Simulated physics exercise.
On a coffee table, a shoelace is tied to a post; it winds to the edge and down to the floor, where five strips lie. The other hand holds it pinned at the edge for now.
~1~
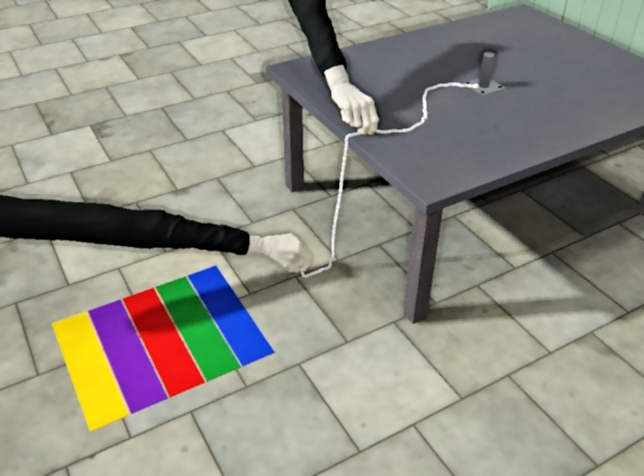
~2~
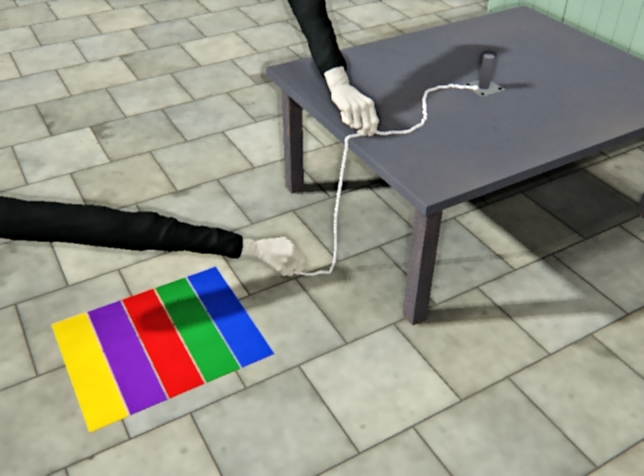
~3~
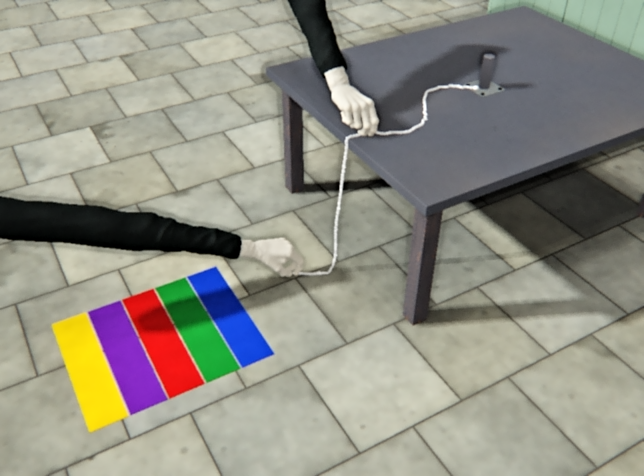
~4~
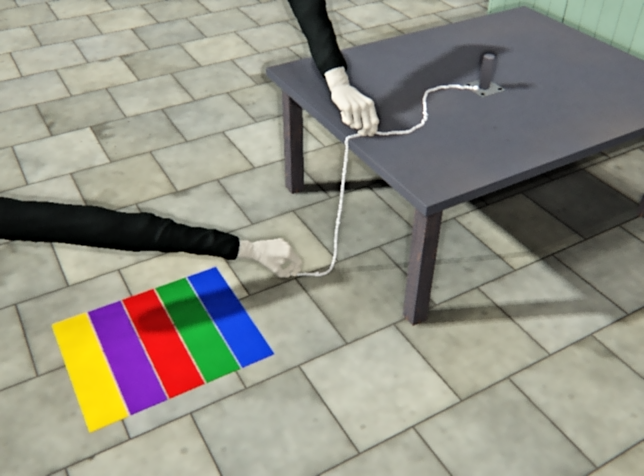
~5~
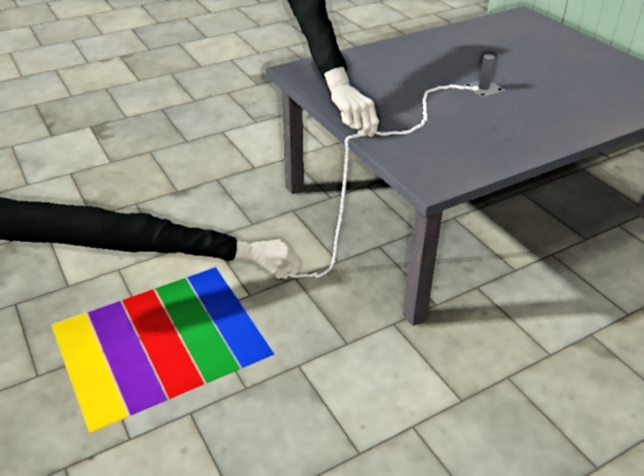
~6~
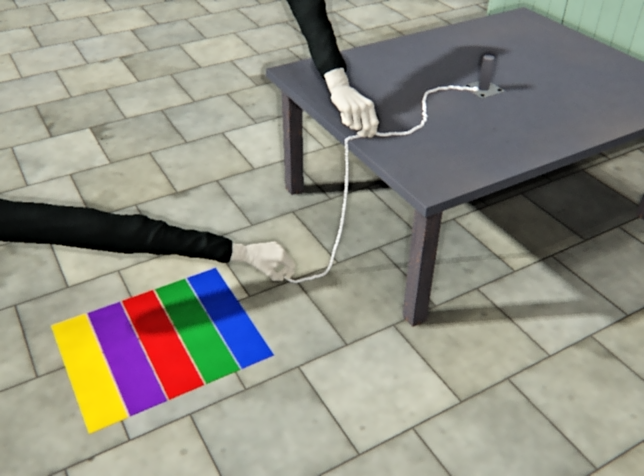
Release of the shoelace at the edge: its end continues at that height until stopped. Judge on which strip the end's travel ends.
Its travel ends on the red strip.
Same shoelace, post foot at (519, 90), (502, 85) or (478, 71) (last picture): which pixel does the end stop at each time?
Per try, approx.: (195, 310); (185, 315); (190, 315).
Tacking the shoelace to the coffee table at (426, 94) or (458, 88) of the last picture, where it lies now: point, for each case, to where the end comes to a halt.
Try one gives about (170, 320); try two, about (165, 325).
A little later, end near (220, 302); over blue.
Next, end near (180, 317); over green.
When it is tight, end near (155, 326); over red. Over red.
